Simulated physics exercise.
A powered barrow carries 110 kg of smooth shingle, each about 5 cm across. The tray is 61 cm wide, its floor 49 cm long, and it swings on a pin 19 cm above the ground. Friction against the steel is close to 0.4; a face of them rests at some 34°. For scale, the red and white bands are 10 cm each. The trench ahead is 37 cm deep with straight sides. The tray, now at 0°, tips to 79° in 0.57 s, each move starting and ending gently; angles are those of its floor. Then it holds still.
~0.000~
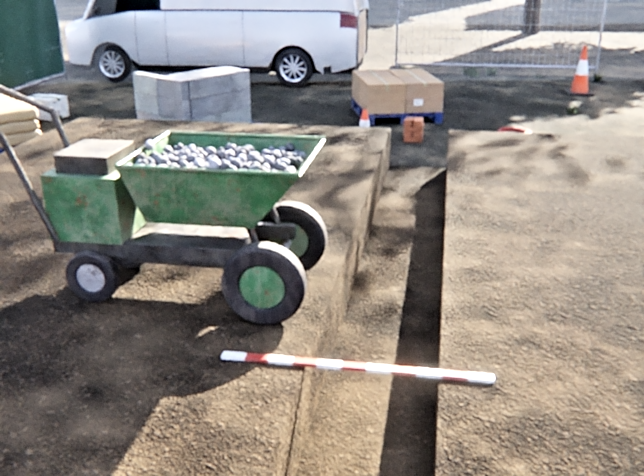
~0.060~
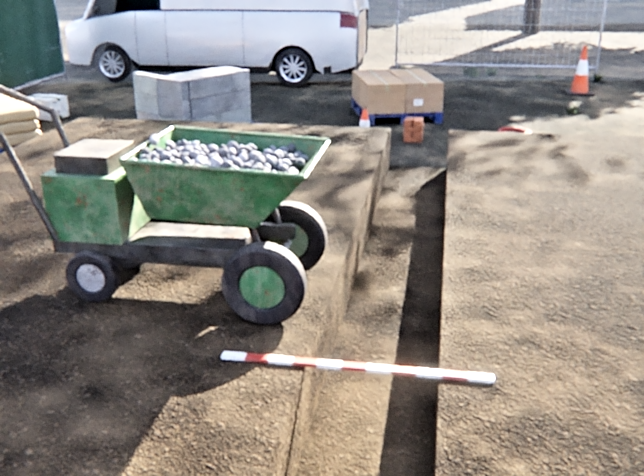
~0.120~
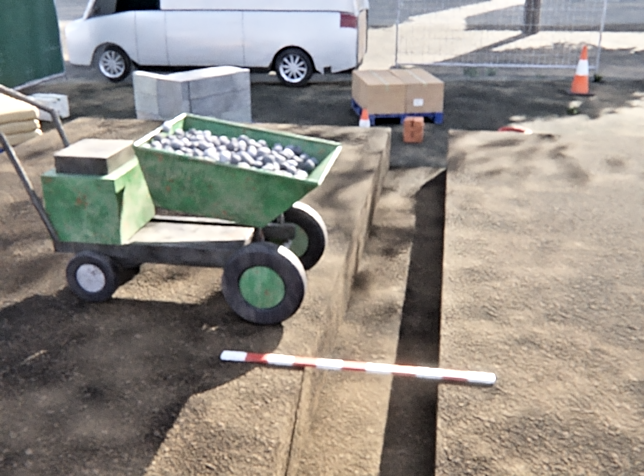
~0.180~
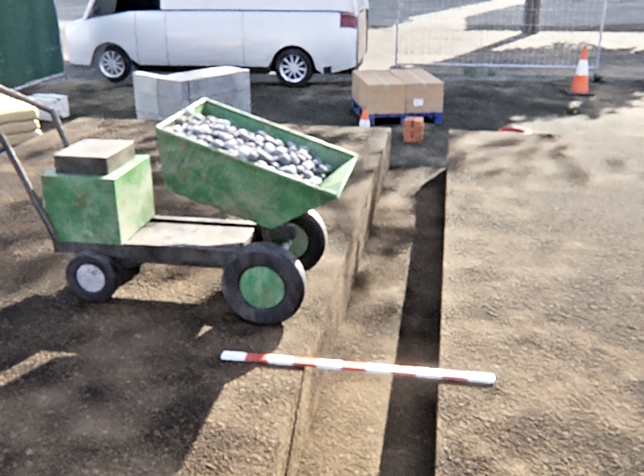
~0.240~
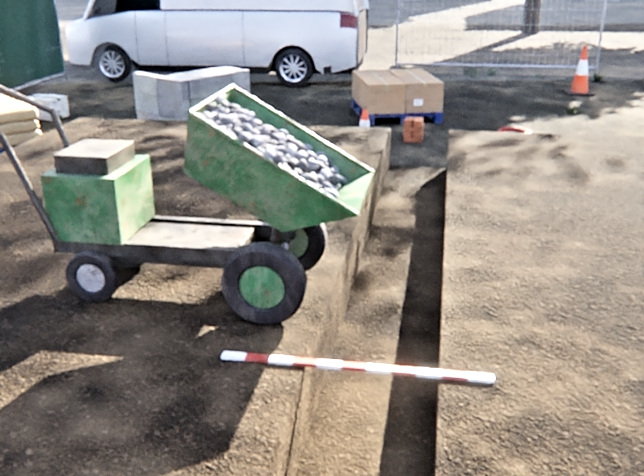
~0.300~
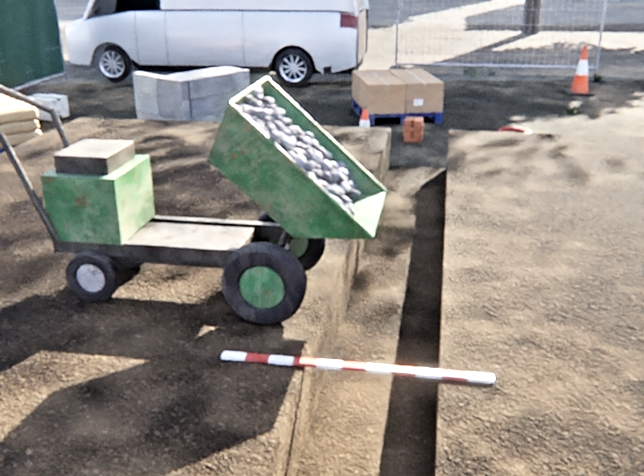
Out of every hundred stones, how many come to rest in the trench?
Close to 50 in a hundred.
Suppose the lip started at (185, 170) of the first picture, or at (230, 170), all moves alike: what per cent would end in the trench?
First some 80, then 95 per cent.
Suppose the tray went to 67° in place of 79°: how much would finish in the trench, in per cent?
It would be near 40 per cent.
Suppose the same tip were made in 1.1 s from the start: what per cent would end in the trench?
In that case some 70 per cent.
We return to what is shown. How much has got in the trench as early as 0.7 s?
About 35 per cent by then.
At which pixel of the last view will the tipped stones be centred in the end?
Near (450, 305).
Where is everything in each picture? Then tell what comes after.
In the first frame, lip at (300, 175), floor tilted 0°, highest stones at (233, 154).
In the second frame, lip at (305, 177), floor tilted 2°, highest stones at (199, 150); the stones move at 0.6 m/s on average.
In the third frame, lip at (319, 184), floor tilted 9°, highest stones at (190, 139); the stones move at 1.2 m/s on average.
In the fourth frame, lip at (338, 196), floor tilted 19°, highest stones at (207, 126); the stones move at 1.6 m/s on average.
In the fifth frame, lip at (357, 215), floor tilted 30°, highest stones at (229, 111); the stones move at 1.8 m/s on average.
In the sixth frame, lip at (373, 238), floor tilted 43°, highest stones at (260, 104); the stones move at 1.9 m/s on average.
After 0.4 s the floor is at 67°; 100 % in the tray; the foremost stones are at (387, 253).
After 0.7 s the floor is at 79°; 38 % in the tray, 33 % in the trench, 29 % past the trench; the foremost stones are at (491, 302).
After 1.0 s the floor is at 79°; 0 % in the tray, 50 % in the trench, 50 % past the trench; the foremost stones are past the picture's edge.
After 3.0 s the floor is at 79°; 0 % in the tray, 50 % in the trench, 50 % past the trench; the foremost stones are past the picture's edge.
